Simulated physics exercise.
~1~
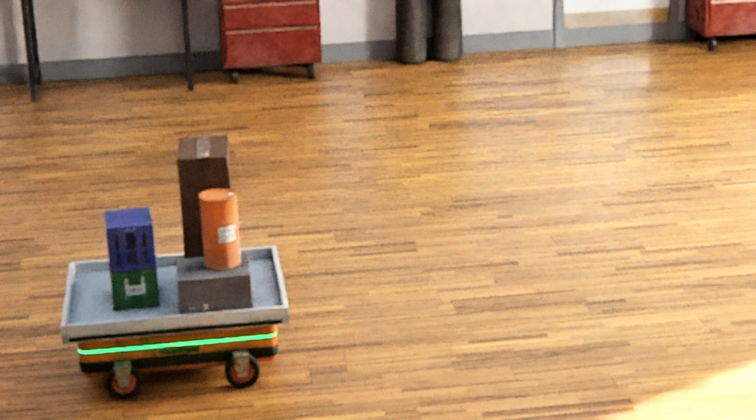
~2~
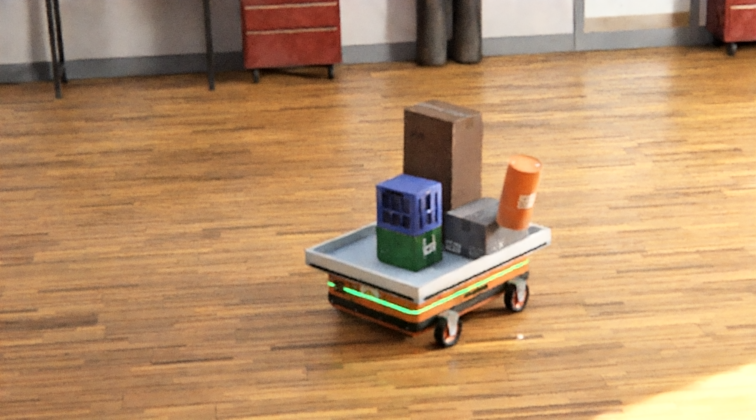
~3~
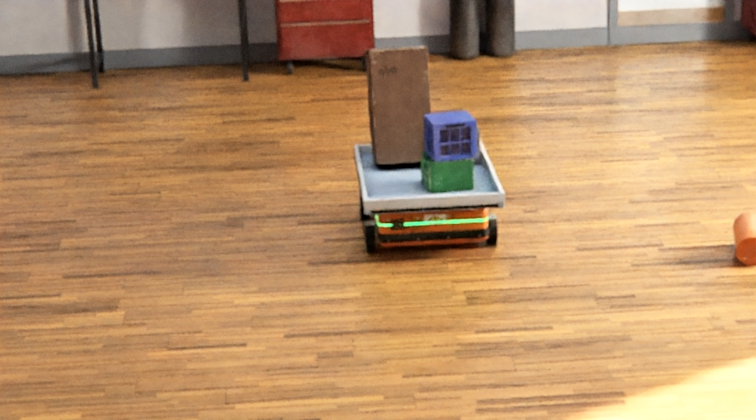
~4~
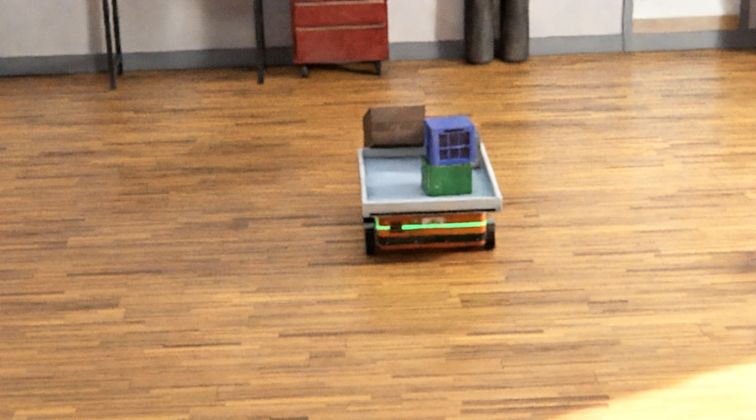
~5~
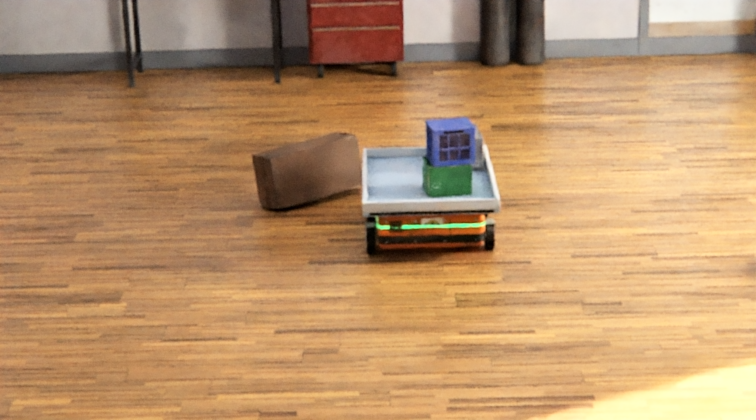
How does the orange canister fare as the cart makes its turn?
It does not keep its place. It leans over, comes off the right side of the cart, and lies on the floor before going out of view.
